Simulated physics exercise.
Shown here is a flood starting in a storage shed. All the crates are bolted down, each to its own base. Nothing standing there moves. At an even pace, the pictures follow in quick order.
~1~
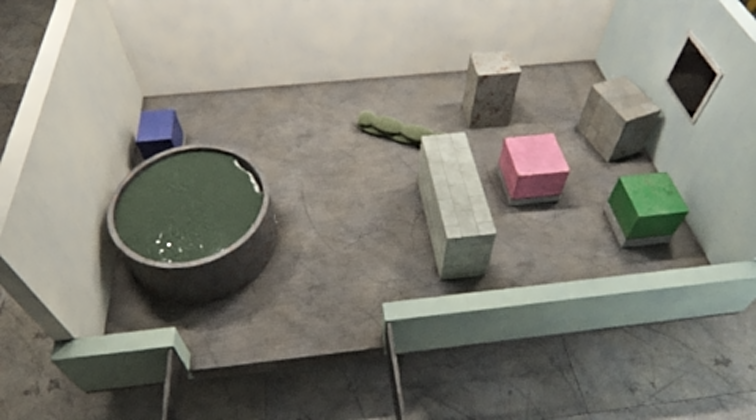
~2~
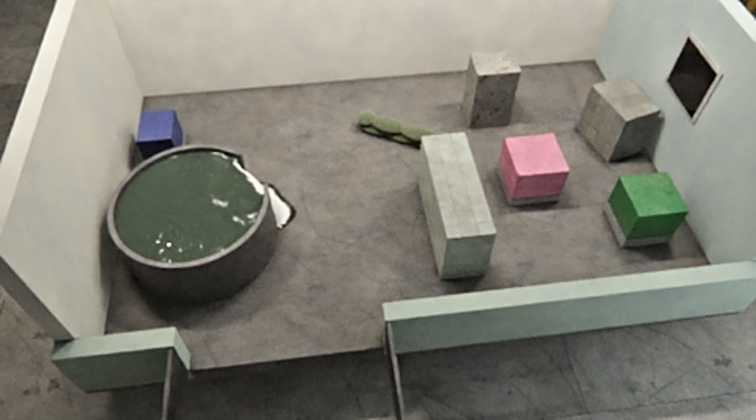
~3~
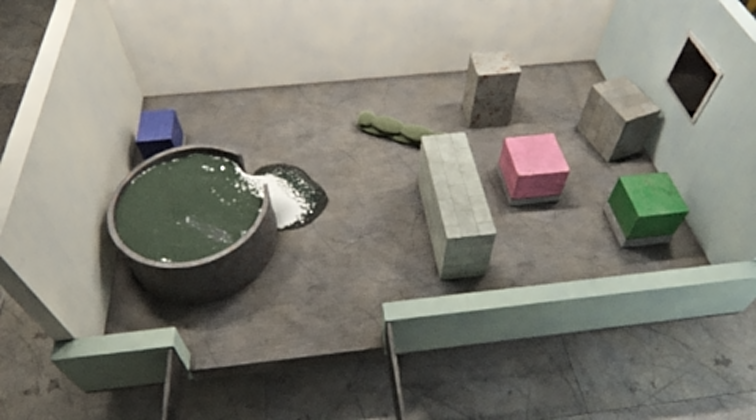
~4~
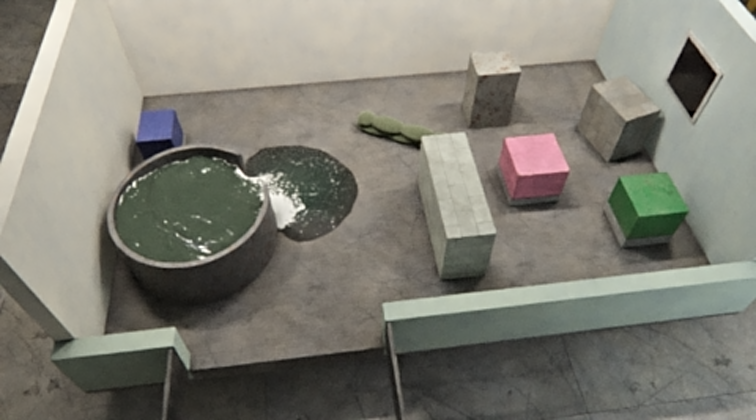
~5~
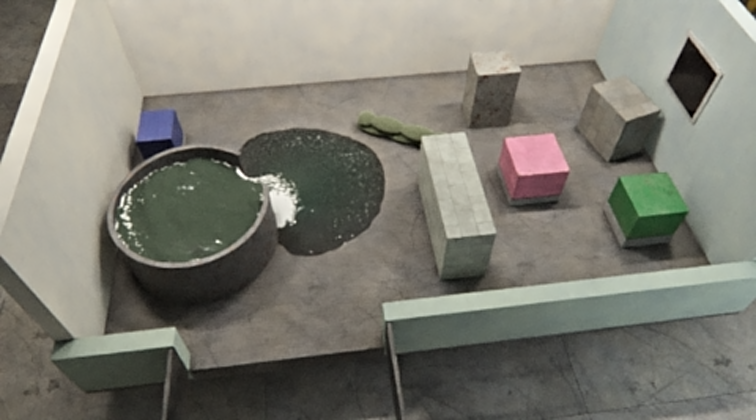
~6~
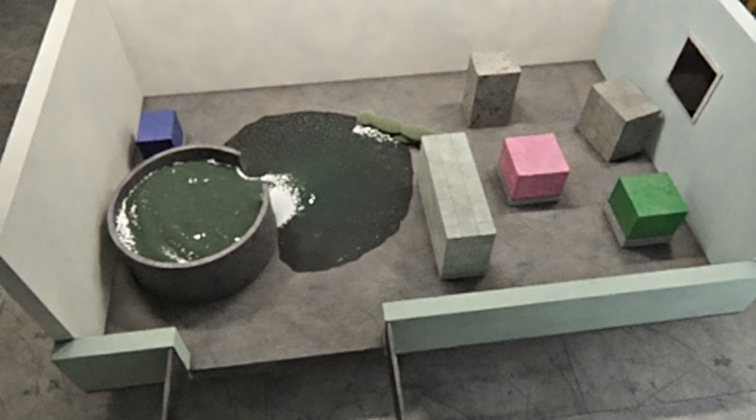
In a storage shed, dark green water pours from a round pool and spreads rightward.
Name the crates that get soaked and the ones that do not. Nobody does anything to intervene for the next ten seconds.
At the end, the pink crate ends up with water on it. The green crate ends up clear of the water. The blue crate ends up clear of the water.
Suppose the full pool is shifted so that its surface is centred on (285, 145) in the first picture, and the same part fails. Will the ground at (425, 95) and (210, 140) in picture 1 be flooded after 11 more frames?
Taking the spots in order: Swamped, bare.
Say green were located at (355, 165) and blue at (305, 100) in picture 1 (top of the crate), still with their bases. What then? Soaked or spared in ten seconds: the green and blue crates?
In ten seconds the green crate is reached and the blue crate is reached.
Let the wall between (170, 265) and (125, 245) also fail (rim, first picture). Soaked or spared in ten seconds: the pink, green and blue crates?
In short: The pink crate remains dry, the green crate keeps dry, the blue crate ends up wet.
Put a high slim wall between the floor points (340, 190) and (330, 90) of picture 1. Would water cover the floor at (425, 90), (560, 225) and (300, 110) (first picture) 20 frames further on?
One by one: Soaked, spared, soaked.
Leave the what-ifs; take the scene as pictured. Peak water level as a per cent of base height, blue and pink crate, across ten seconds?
I'd say 70 per cent for the first one and 150 per cent for the second.
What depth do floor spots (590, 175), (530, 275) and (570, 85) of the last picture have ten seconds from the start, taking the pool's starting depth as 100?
In order: About 8, 8 and 8 in a hundred.
A moment on, water covers 30 % of the floor; the pink crate water round its plinth, the green crate not reached, the blue crate not reached.
Next, water covers 40 % of the floor; the pink crate water round its plinth, the green crate not reached, the blue crate not reached.
Then, water covers 65 % of the floor; the pink crate water round its plinth, the green crate water round its plinth, the blue crate water round its plinth.
Later, water covers 90 % of the floor; the pink crate water round its plinth, the green crate water round its plinth, the blue crate water round its plinth.
In the end, water covers 100 % of the floor; the pink crate was topped, the green crate stayed above the water, the blue crate stayed above the water.
